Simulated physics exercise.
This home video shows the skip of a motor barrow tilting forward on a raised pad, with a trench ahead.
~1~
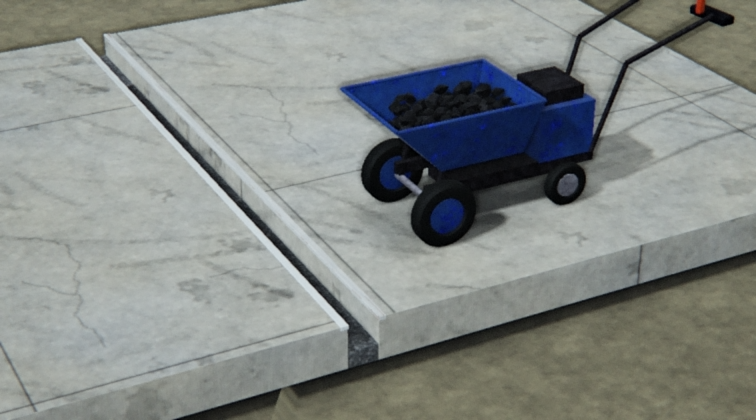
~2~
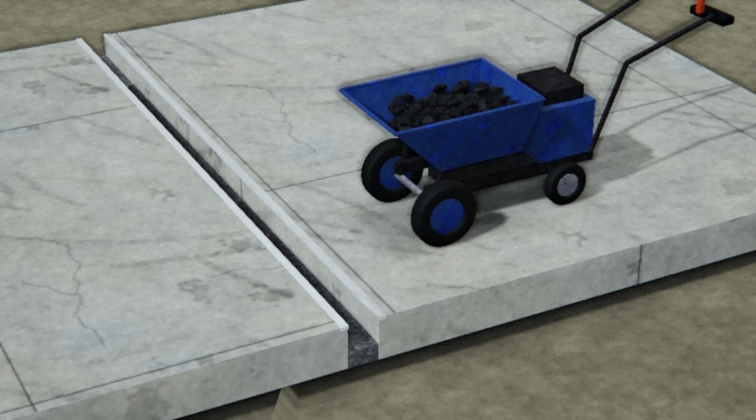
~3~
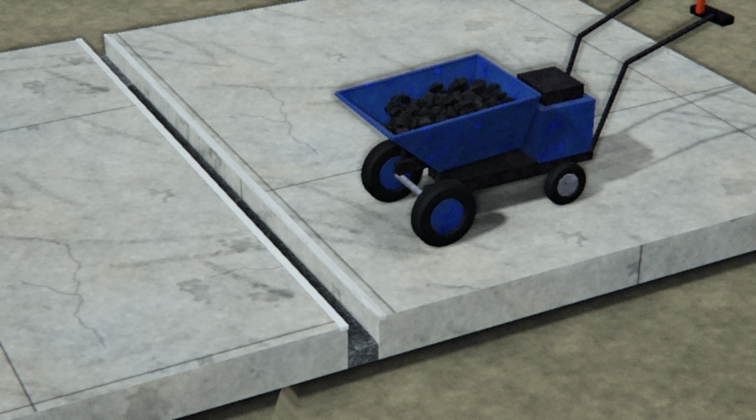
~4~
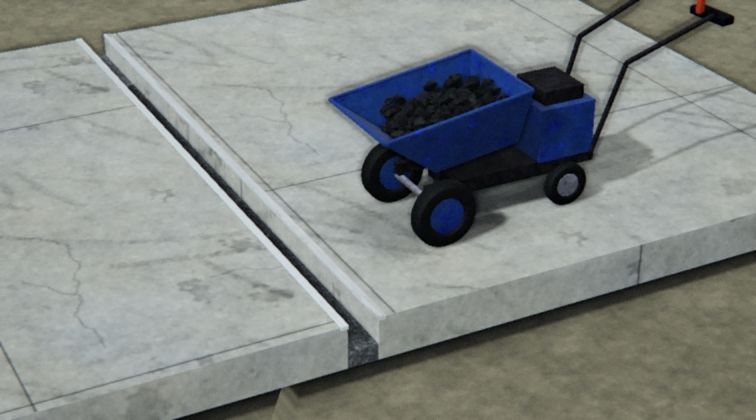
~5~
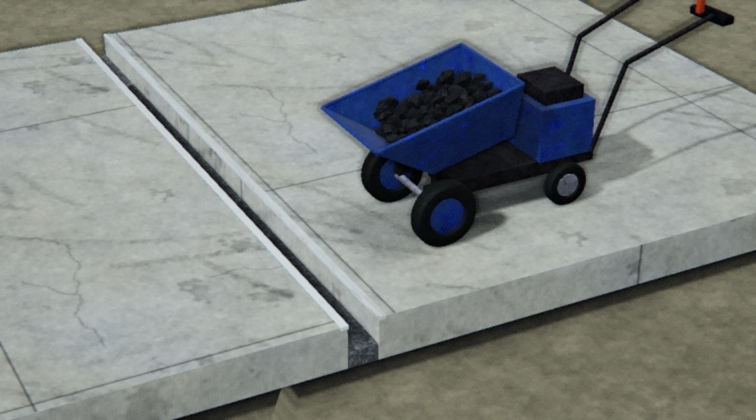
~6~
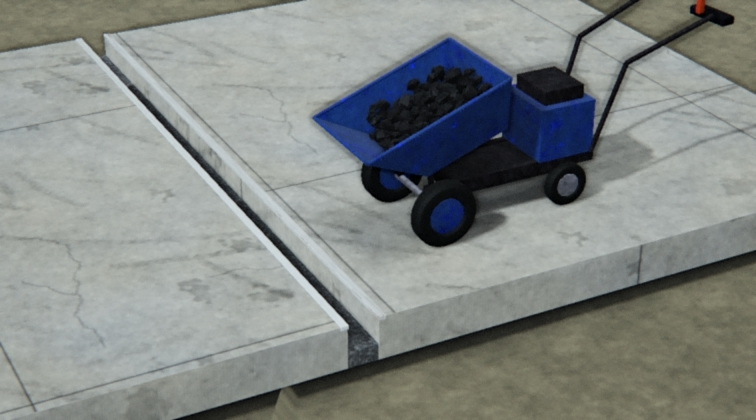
The video shows a blue motor barrow loaded with black lumps of coal standing on a raised pale pad, to the right of a narrow trench. Its skip starts level, then gradually tilts forward to the left while the wheels stay still.
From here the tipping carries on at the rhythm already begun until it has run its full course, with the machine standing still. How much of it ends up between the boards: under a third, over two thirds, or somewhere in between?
Between a third and two thirds.
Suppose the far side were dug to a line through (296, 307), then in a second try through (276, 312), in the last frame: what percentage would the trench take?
The first try comes to close to 70 per cent, the next to 80 per cent.
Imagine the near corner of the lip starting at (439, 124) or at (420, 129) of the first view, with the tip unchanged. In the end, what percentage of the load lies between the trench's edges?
Position 1 near 30 %, position 2 near 40 %.
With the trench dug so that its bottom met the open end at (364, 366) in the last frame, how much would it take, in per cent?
Close to 60 per cent, I reckon.
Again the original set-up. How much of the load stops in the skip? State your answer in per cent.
My estimate is about 40 per cent.
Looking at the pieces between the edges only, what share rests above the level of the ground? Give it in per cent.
20 per cent or so.
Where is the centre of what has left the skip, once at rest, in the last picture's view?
Centre at rest, last view: Approx. (294, 261).
Shortly afterwards, skip tipped steeply; the whole lot in the skip.
Next, skip tipped right over; near two thirds in the skip; only a few short of the trench; near a quarter in or heaped over the trench; only a few beyond it; only a few falling.
Some moments later, skip tipped right over; near a third in the skip; near half in or heaped over the trench; a little beyond it.
In the end, skip tipped right over; near a third in the skip; only a few short of the trench; near half in or heaped over the trench; a little beyond it.
